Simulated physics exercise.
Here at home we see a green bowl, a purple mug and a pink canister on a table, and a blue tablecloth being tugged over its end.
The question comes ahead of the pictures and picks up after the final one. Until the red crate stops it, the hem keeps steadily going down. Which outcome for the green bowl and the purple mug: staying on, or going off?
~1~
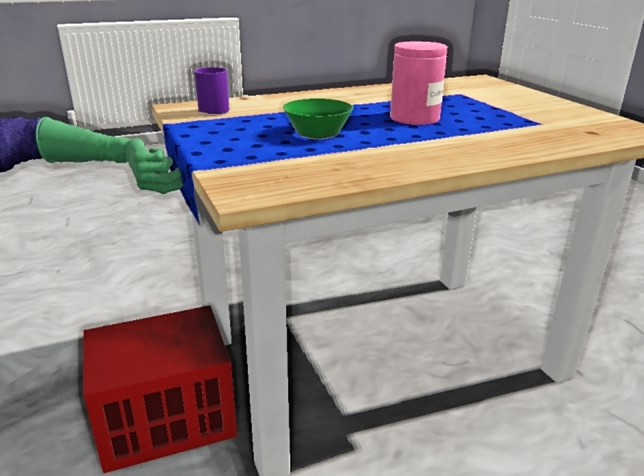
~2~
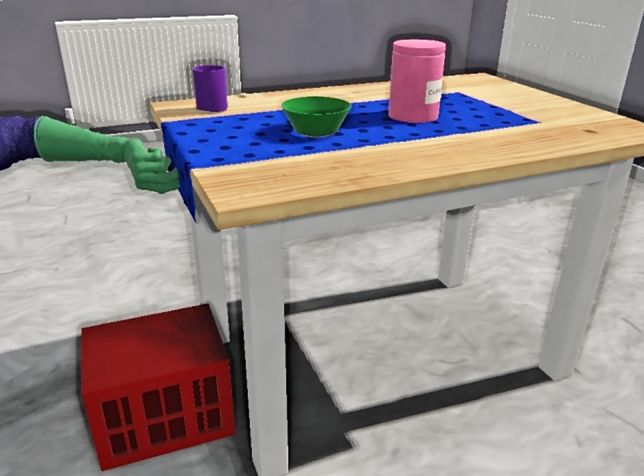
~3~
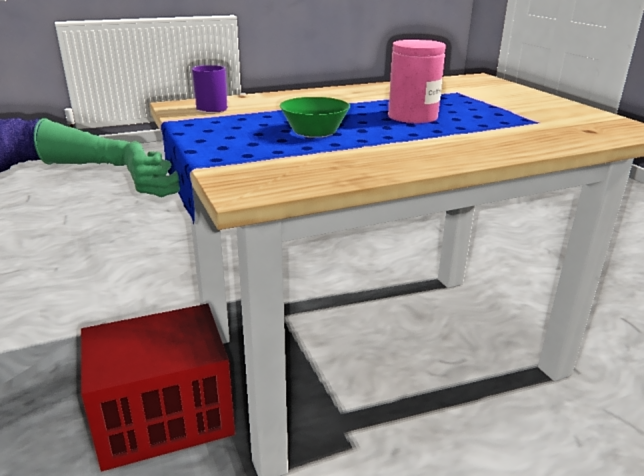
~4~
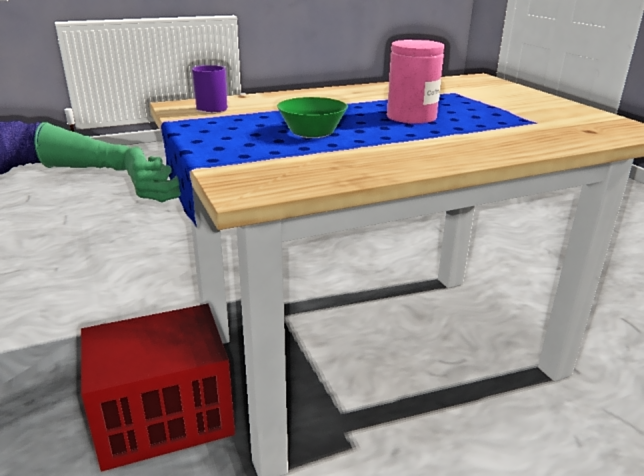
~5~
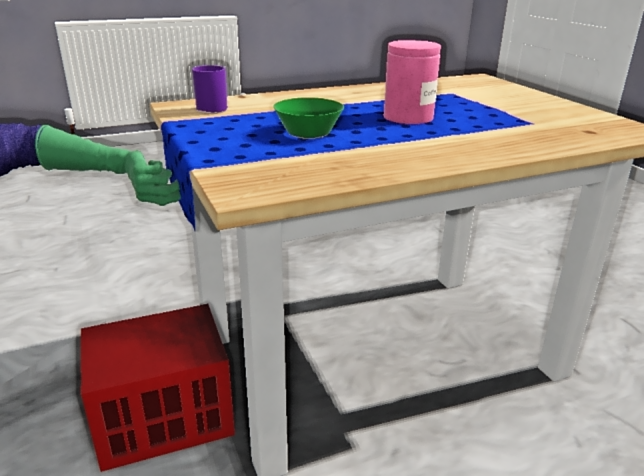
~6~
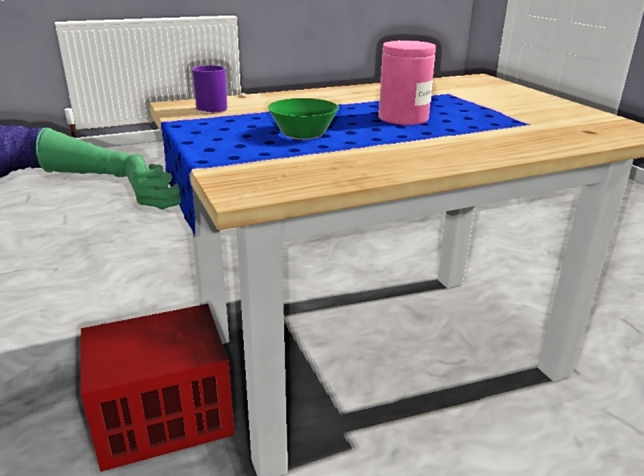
Green bowl, going off; purple mug, staying on.
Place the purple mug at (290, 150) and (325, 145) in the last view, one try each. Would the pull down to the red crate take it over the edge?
First, it remains up there; second, it remains up there.
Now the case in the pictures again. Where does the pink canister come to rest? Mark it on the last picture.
About (261, 95).
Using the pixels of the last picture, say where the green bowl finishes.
The middle sits at (127, 321).
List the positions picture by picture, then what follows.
Tablecloth end (199, 224); green bowl (318, 107); purple mug (211, 70); pink canister (421, 45); top of the crate (135, 366), in the first picture.
Tablecloth end (197, 223), far hem (542, 123); purple mug (209, 68); purple mug stands beside the cloth, in the second picture.
Tablecloth end (194, 225); green bowl (315, 105), in the third picture.
Tablecloth end (197, 227), far hem (538, 124); purple mug (209, 68), in the fourth picture.
Tablecloth end (195, 232); green bowl (309, 106), in the fifth picture.
Tablecloth end (194, 237), far hem (531, 125); green bowl (303, 106); purple mug (209, 68); top of the crate (133, 364), in the sixth picture.
Then, 0.74 s past the final frame, hem going down; bowl carried along near (235, 127); mug still.
Then, 1.42 s past the final frame, hem going down; bowl tipping at the edge near (166, 140); mug still.
When it is over, hem on the crate; bowl down below near (126, 321); mug still. The green bowl falls off and the purple mug remains up there.
